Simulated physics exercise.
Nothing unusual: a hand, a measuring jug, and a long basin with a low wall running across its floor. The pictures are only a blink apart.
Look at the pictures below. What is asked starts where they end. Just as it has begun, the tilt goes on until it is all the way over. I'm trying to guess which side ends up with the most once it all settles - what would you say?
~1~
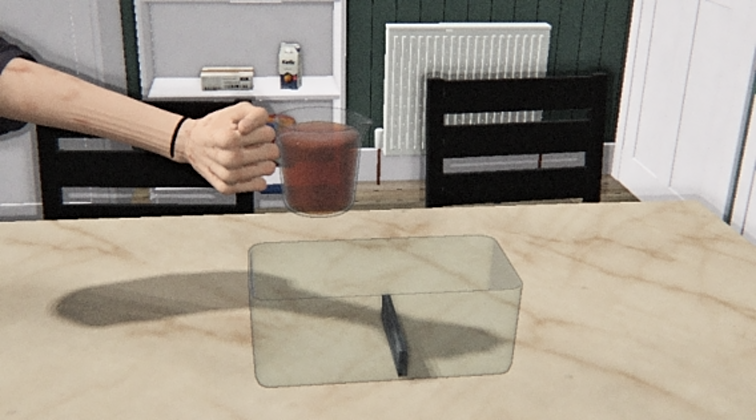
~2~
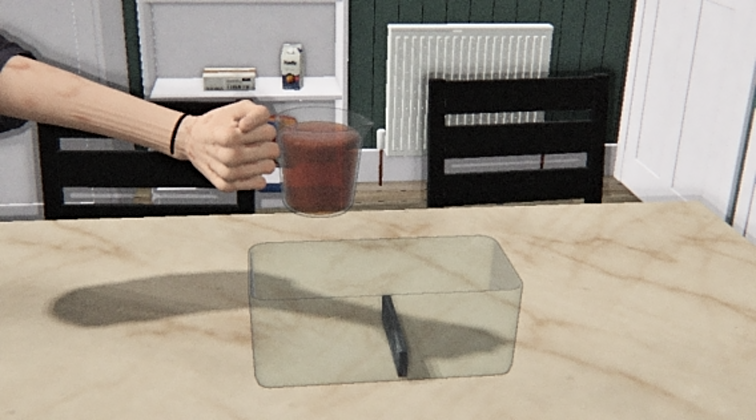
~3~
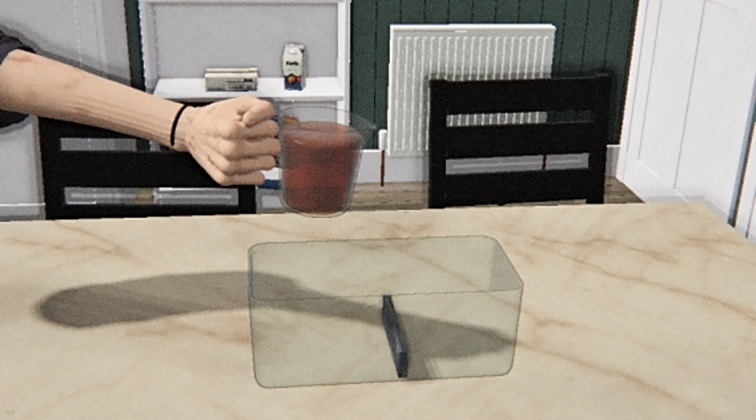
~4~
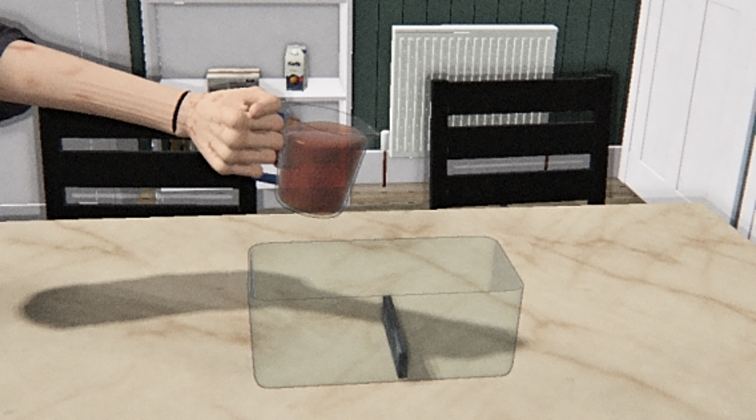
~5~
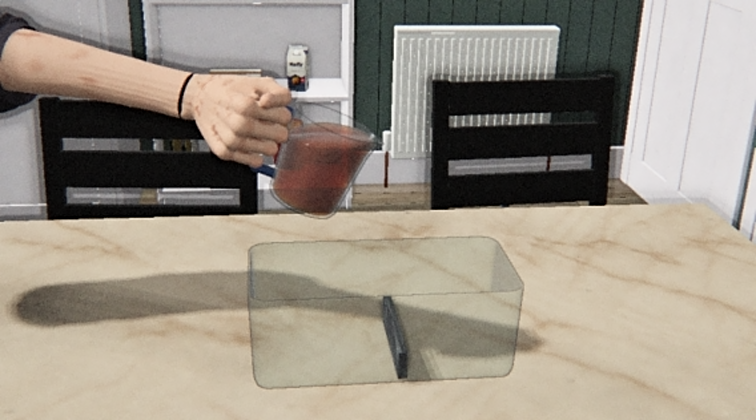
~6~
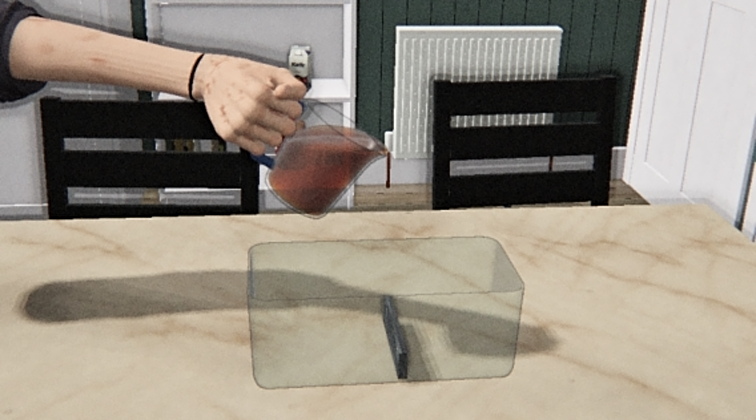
The right region takes the most.
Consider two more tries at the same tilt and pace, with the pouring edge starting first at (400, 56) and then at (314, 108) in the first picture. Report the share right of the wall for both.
It would come to near 85 per cent, and then near 10 per cent.
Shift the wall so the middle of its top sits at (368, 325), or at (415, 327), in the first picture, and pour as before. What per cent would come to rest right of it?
90 % then 55 %, approximately.
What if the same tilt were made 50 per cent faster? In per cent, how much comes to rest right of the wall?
About 80 per cent.
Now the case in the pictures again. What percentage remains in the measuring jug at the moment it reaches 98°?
I'd put it at some 50 in a hundred.
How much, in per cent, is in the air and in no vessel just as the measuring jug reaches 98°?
That comes to near 30 percent.
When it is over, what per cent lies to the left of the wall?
Something like 15 per cent, roughly.
A moment on, the tilt is 98° and 48 per cent is still to pour, 0 is left of the wall and 24 right of it.
Next, the tilt is 112° and 6 per cent is still to pour, 9 is left of the wall and 76 right of it.
Then the tilt is 112° and 0 per cent is still to pour, 12 is left of the wall and 86 right of it.
Later the tilt is 112° and 0 per cent is still to pour, 12 is left of the wall and 86 right of it.
Finally, 13 per cent lies left of the wall, 86 right of it and 1 outside.
